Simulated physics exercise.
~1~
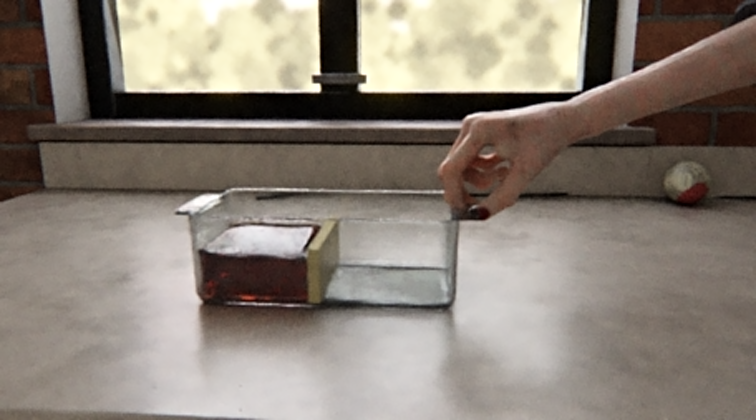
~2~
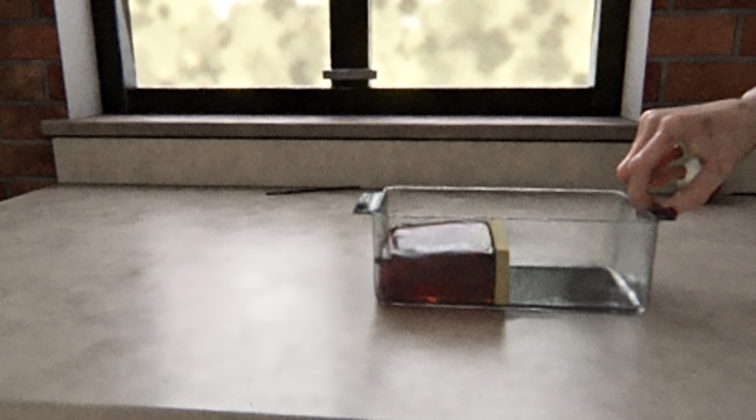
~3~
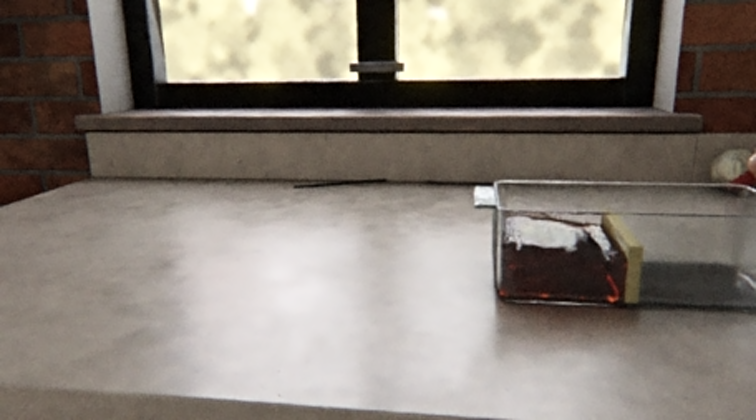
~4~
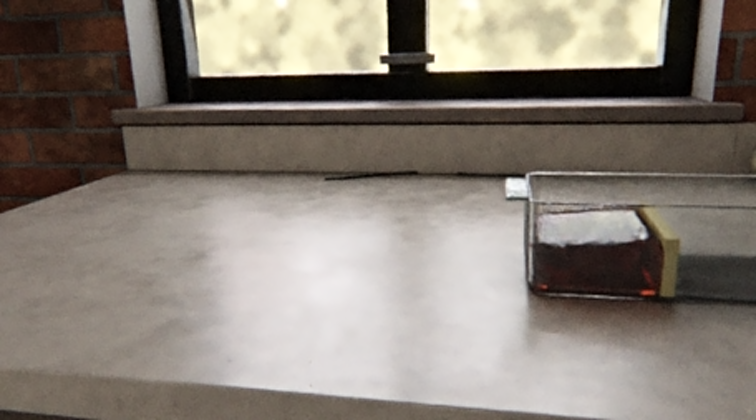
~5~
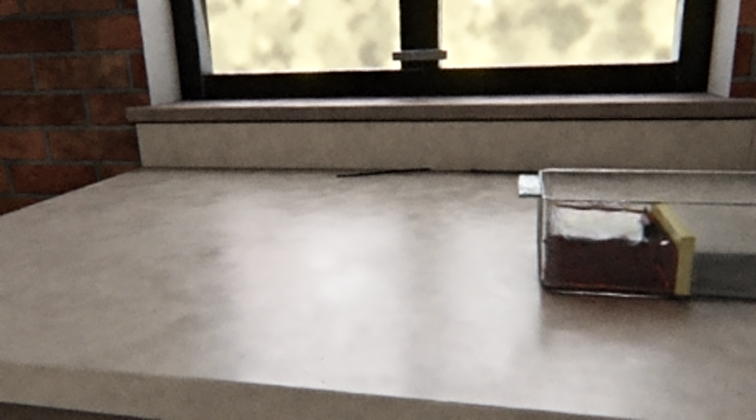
A hand gripped the right end of a clear oblong tub, with dark reddish tea held left of a low wall, and pulled it rightward across the worktop until its right end left view, the tea staying almost entirely on its own side.
